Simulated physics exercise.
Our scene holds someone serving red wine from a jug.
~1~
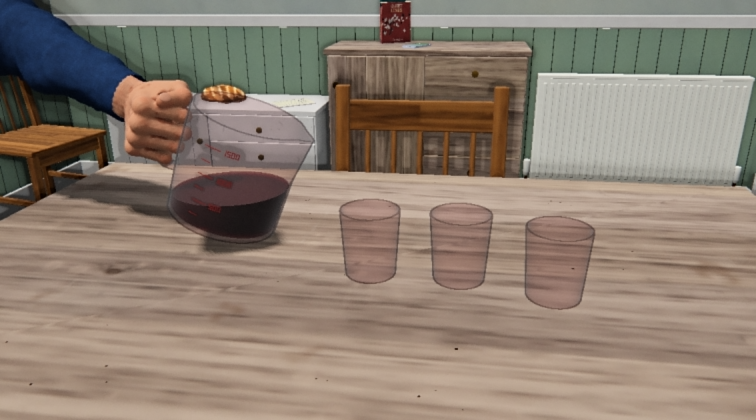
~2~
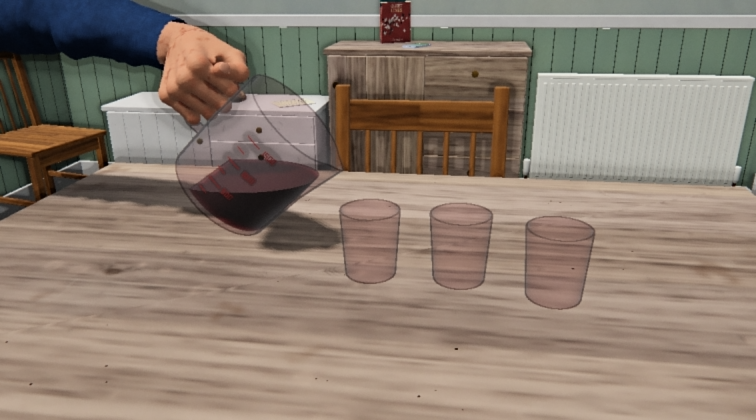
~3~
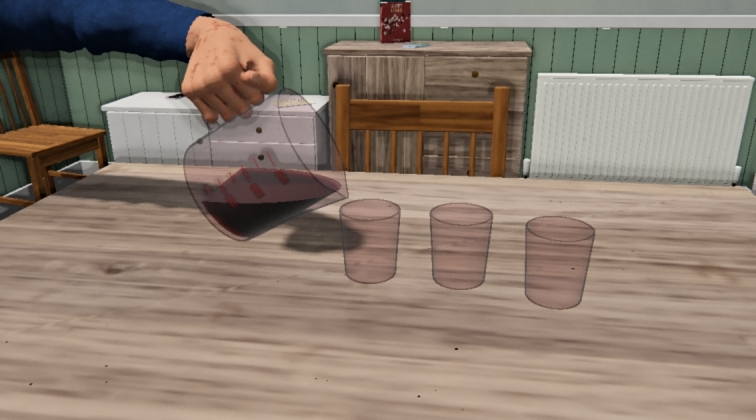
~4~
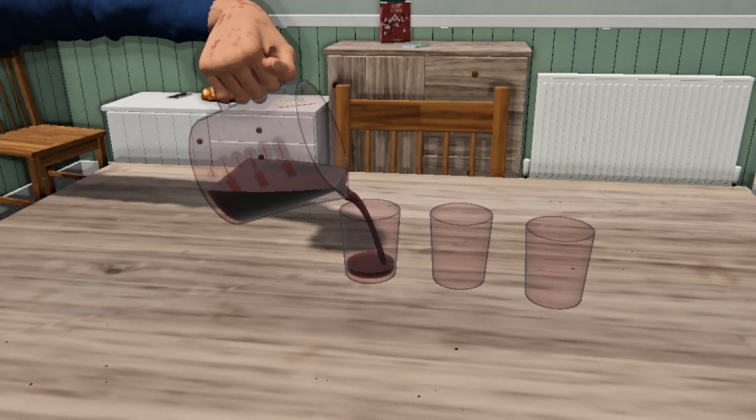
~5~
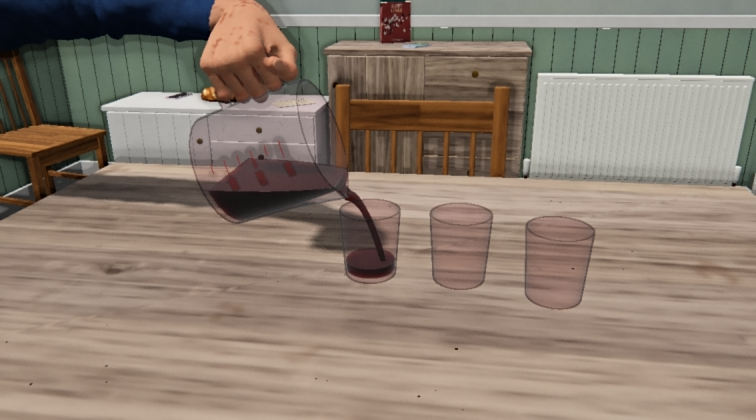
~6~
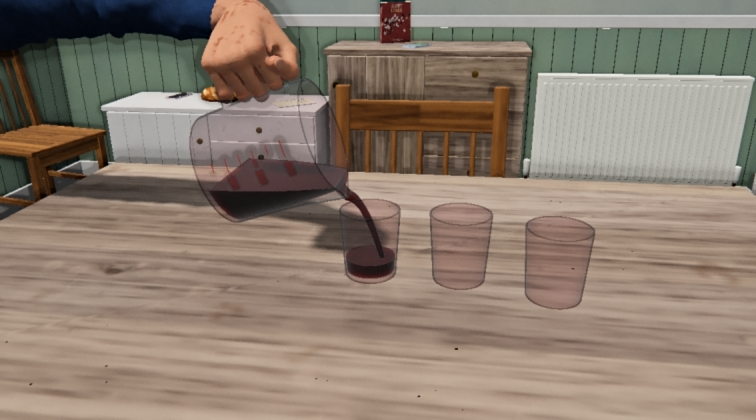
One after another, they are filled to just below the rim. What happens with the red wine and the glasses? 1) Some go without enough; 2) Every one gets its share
1, some go without enough.
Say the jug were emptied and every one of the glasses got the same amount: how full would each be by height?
I'd put it near 60 per cent.
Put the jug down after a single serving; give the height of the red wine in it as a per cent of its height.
I'd say close to 10 per cent.
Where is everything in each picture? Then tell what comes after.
The jug is on its way; jug (237, 164) tipped 20° with all of its load; three glasses, the last at (557, 260), in the first frame.
The red wine nears the lip; jug (260, 154) tipped 45° with all of its load; the first is empty, in the second frame.
The red wine nears the lip; jug (269, 165) tipped 60° with all of its load; three glasses, the last at (557, 260), in the third frame.
Pouring; jug (275, 153) tipped 70° with nearly all of its load; the first is nearly empty, in the fourth frame.
Pouring; jug (275, 153) tipped 70° with nearly all of its load; three glasses, the last at (557, 260), in the fifth frame.
Pouring; jug (276, 152) tipped 70° with nearly all of its load; the first is about a quarter full, in the sixth frame.
A moment on, the first is about half full.
Further on, the first is done and the jug has about half of its load.
When it is over, the jug is empty with one filled and the next at nearly all of a serving.
